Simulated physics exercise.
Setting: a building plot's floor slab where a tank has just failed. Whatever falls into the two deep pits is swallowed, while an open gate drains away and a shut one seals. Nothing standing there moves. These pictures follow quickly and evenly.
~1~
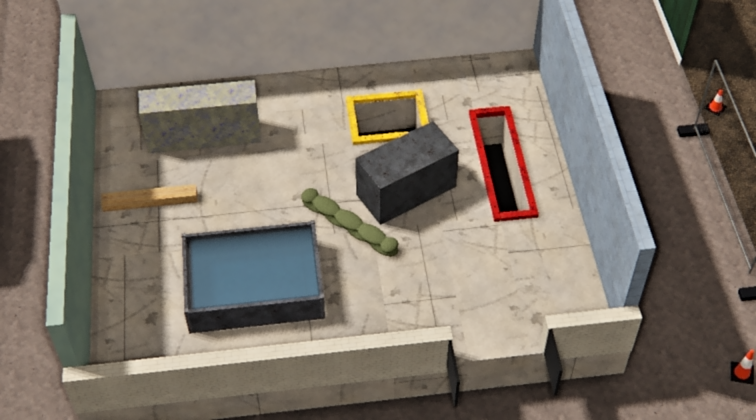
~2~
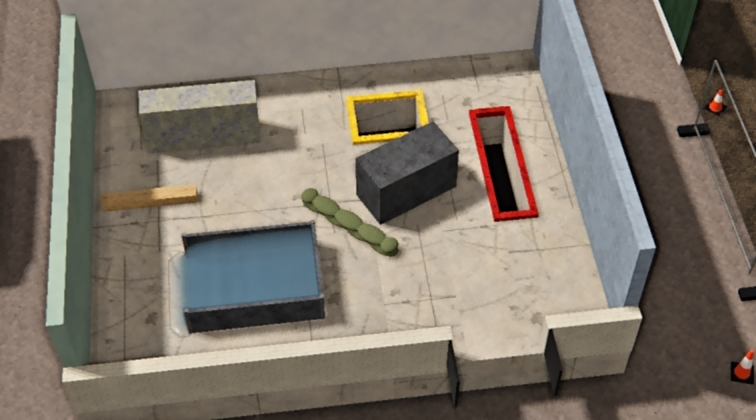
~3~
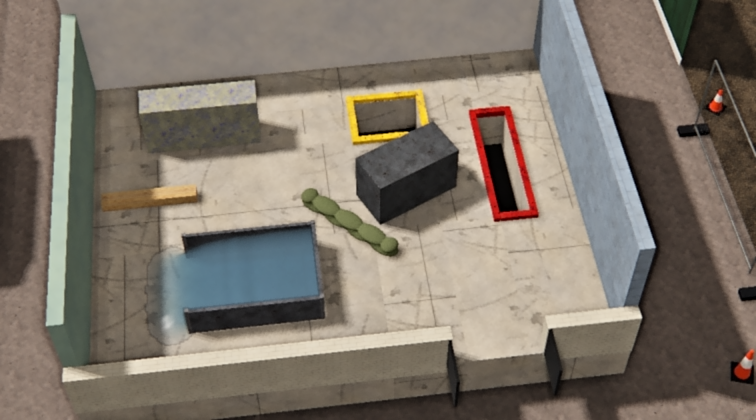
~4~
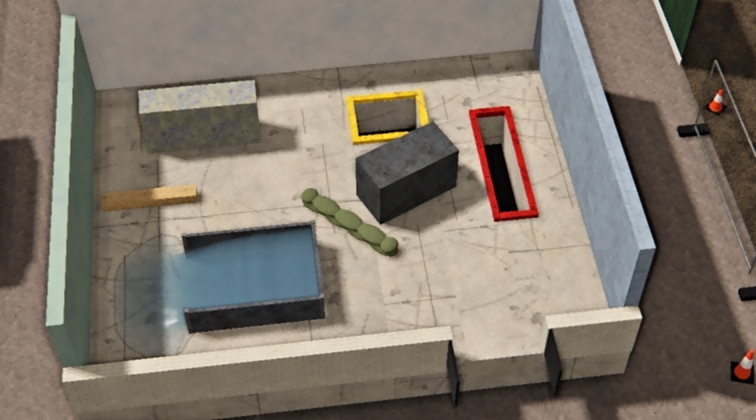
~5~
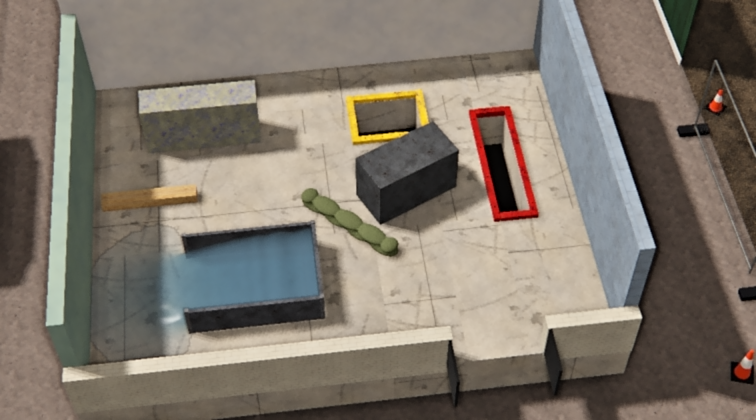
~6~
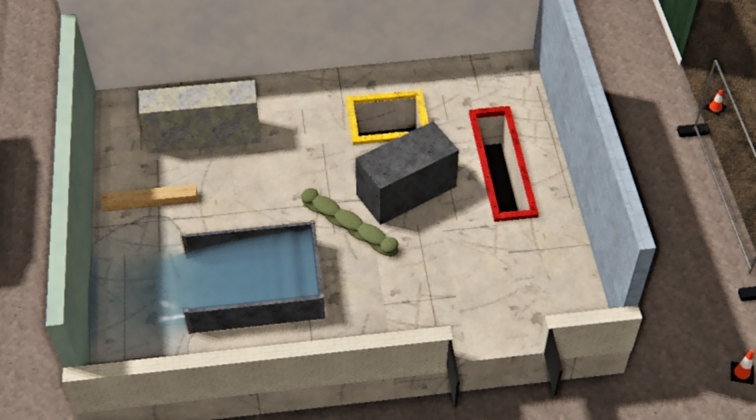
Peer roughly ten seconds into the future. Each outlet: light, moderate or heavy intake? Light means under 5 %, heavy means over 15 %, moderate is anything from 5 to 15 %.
Intake - gate: Light, red pit: Light, yellow pit: Light.
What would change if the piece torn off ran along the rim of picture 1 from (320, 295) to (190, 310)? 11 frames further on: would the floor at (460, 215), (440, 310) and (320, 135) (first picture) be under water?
Note, points one to three: Unreached / reached and soaked / unreached.
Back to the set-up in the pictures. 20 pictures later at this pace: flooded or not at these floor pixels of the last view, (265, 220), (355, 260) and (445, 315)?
Points in order - 1: Inundated; 2: Unwetted; 3: Unwetted.
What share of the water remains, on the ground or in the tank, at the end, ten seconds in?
About 96 per cent.
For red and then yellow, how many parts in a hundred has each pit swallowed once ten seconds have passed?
In turn 0 and 0 per cent.
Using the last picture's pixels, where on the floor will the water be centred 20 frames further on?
I'd point to (175, 279).
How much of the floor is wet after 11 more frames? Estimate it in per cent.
Near 15 in a hundred.
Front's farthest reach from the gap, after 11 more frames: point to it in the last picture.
I'd say near (96, 120).
A moment on, water covers 10 % of the floor; the gate 0 %, the red pit 0 %, the yellow pit 0 %.
Next, water covers 15 % of the floor; the gate 0 %, the red pit 0 %, the yellow pit 0 %.
Then, water covers 30 % of the floor; the gate 0 %, the red pit 0 %, the yellow pit 0 %.
Later, water covers 60 % of the floor; the gate 1 %, the red pit 0 %, the yellow pit 0 %.
In the end, water covers 80 % of the floor; the gate 3 %, the red pit 0 %, the yellow pit 0 %.
